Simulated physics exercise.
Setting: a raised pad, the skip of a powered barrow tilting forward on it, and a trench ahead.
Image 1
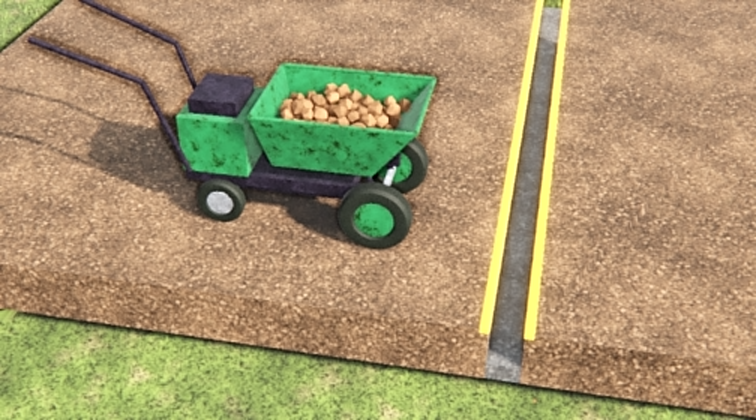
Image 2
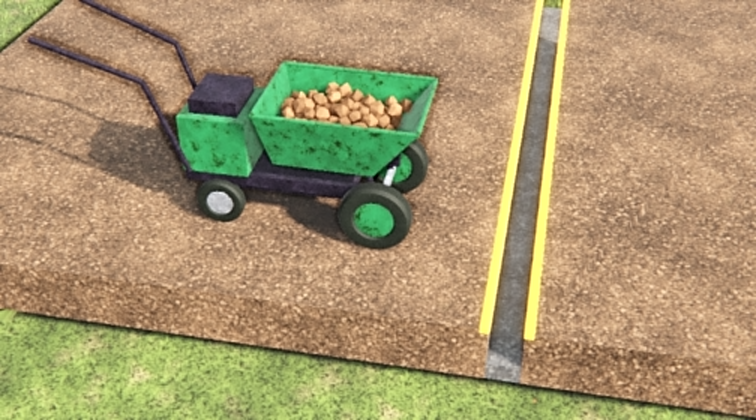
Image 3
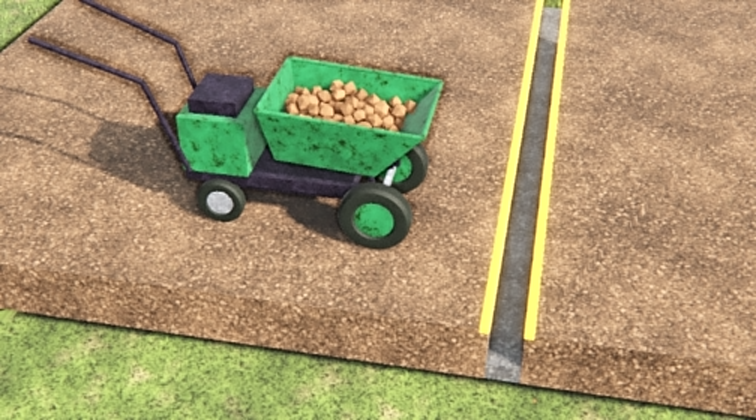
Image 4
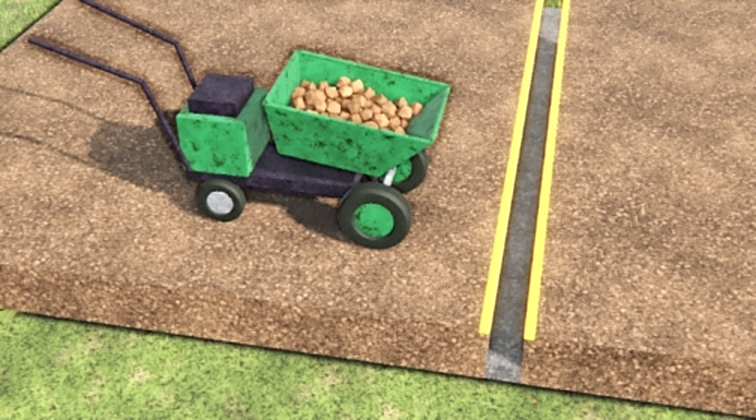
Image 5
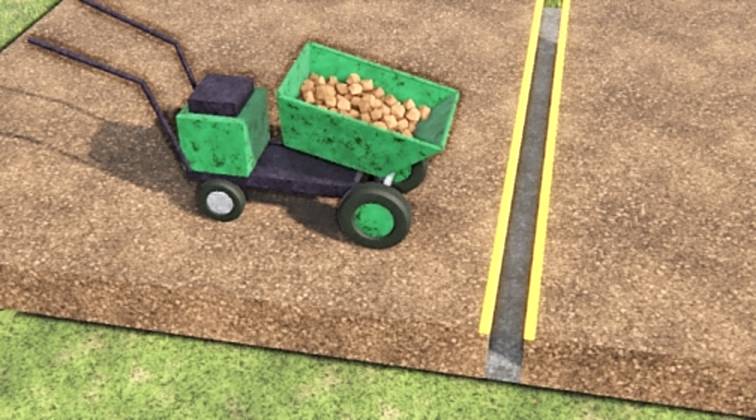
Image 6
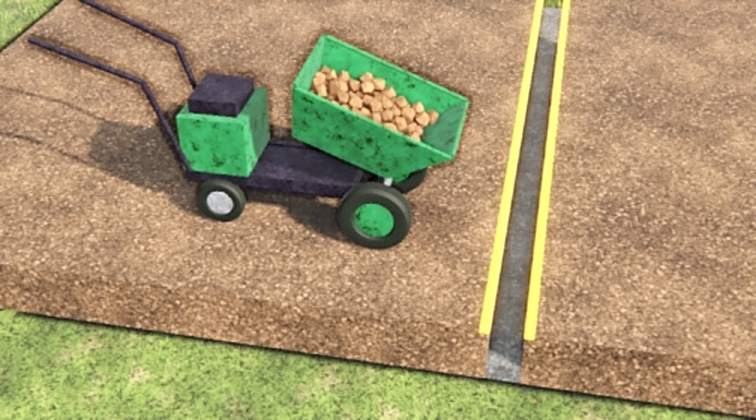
On a raised brown pad, a green barrow's skip of clods gradually tilts toward the right.
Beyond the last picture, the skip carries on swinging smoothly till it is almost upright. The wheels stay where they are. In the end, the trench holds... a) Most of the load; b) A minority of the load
Answer: A.
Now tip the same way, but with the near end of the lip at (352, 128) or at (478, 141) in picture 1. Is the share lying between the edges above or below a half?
A minority, then a minority.
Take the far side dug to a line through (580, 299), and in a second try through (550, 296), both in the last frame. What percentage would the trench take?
Lab note: Try one 100 per cent, try two 80 per cent.
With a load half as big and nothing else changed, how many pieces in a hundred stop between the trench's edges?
About 90 per cent.
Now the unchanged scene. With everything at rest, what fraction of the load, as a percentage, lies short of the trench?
I'd say around 10 per cent of the load.
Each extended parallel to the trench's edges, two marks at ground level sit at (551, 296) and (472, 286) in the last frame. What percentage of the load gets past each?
In order: 10 percent, then 90 percent.
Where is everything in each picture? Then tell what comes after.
In the first frame, lip of the skip near (415, 135), level; top of the load near (340, 111), clay clods; first edge of the trench near (491, 288); far edge near (534, 294), the trench under half as wide as the skip, and about as deep as wide.
In the second frame, lip of the skip near (417, 136), tipped barely; top of the load near (342, 111).
In the third frame, lip of the skip near (423, 139), tipped barely; top of the load near (340, 109).
In the fourth frame, lip of the skip near (431, 143), tipped a little; top of the load near (330, 104).
In the fifth frame, lip of the skip near (441, 150), tipped clearly; top of the load near (330, 102).
In the sixth frame, lip of the skip near (452, 159), tipped clearly; top of the load near (331, 99); first edge of the trench near (491, 288); far edge near (534, 294).
Shortly afterwards, skip tipped steeply; the whole lot in the skip.
Next, skip tipped right over; near two thirds in the skip; a little short of the trench; near a quarter in or heaped over the trench; only a few beyond it; only a few falling.
Some moments later, skip tipped right over; a little in the skip; a little short of the trench; near two thirds in or heaped over the trench; a little beyond it.
In the end, skip tipped right over; a little in the skip; a little short of the trench; near two thirds in or heaped over the trench; a little beyond it.
